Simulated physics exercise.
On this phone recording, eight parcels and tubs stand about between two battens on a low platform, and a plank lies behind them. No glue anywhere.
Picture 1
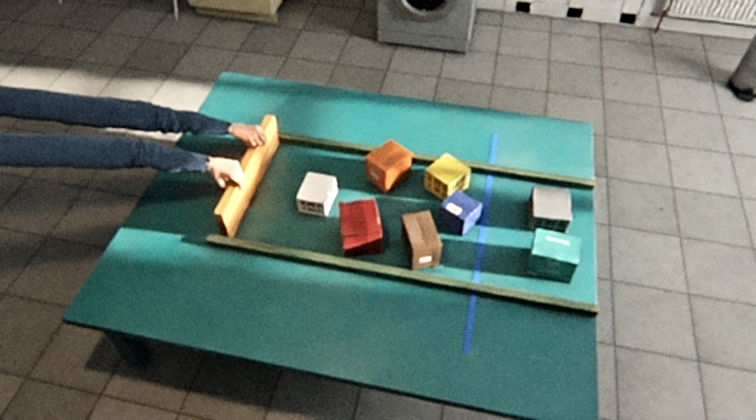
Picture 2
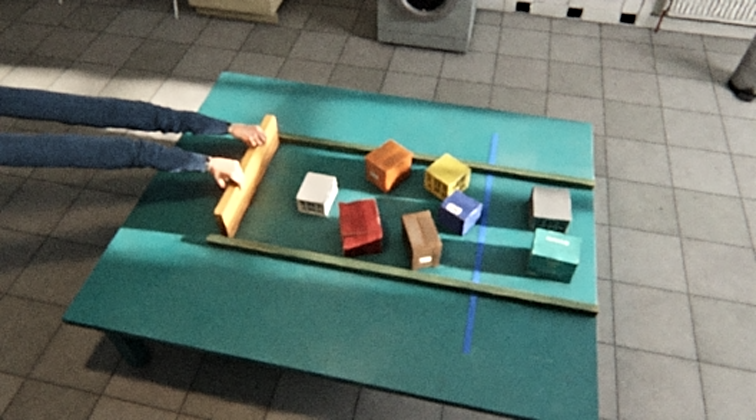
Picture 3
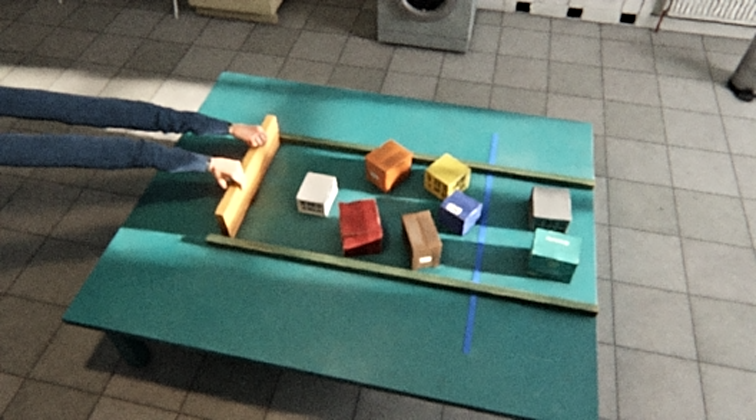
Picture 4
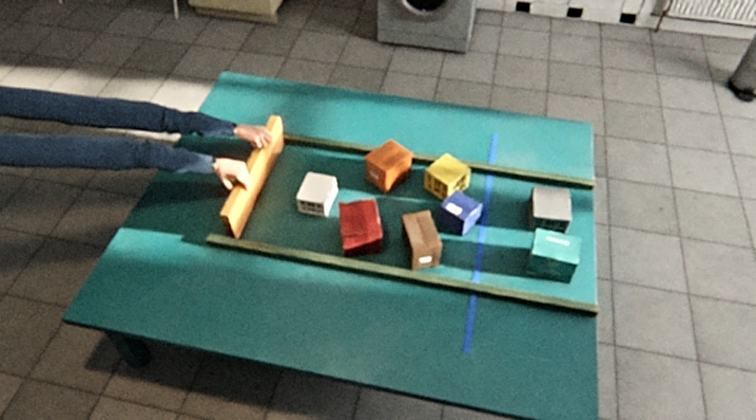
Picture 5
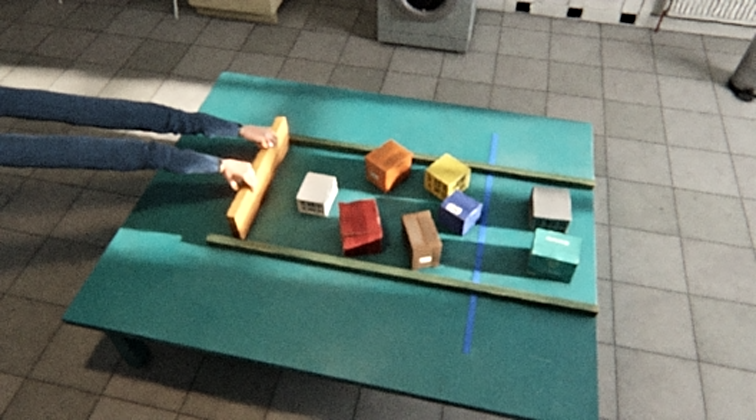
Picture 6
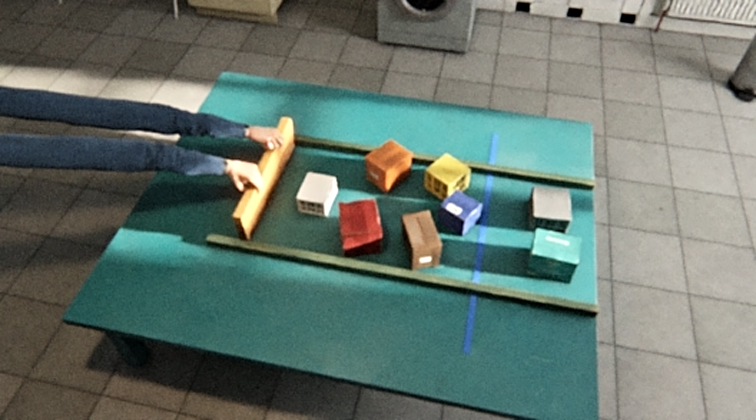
On a green table, two hands held an orange plank upright behind several scattered boxes between two strips, then slid it slightly to the right, toward the white one, while the boxes stayed still.
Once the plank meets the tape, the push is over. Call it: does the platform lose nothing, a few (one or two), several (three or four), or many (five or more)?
It loses nothing.
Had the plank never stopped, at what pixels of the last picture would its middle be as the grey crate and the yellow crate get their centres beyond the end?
When the grey crate crosses, the middle is near (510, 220); when the yellow crate crosses, near (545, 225).
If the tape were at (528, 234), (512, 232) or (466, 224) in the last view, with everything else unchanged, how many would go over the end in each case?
The counts would be 2, 2 and 0.
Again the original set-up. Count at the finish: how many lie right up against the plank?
That comes to 3.
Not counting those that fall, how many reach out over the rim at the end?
Looks like 0 of them.
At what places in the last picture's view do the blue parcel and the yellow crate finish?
Blue parcel at about (532, 219), yellow crate at about (538, 186).
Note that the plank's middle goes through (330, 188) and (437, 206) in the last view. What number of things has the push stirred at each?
Respectively 1 and 6.
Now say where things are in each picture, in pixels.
Turquoise box (553, 256); grey crate (549, 210); blue parcel (459, 213); plank (250, 175); tape (483, 227), in the first picture.
Grey crate (549, 210); orange tote (389, 167), in the second picture.
Blue parcel (459, 213); plank (250, 175), in the third picture.
Turquoise box (553, 256); white crate (317, 194), in the fourth picture.
Grey crate (549, 210); brown tote (420, 241), in the fifth picture.
Turquoise box (553, 256); grey crate (549, 210); blue parcel (459, 213); plank (267, 178); tape (483, 227), in the sixth picture.
Early on, none off yet; turquoise box at rest near (553, 256); grey crate at rest near (549, 210); blue parcel at rest near (459, 213).
Finally, the number that fall off is zero.
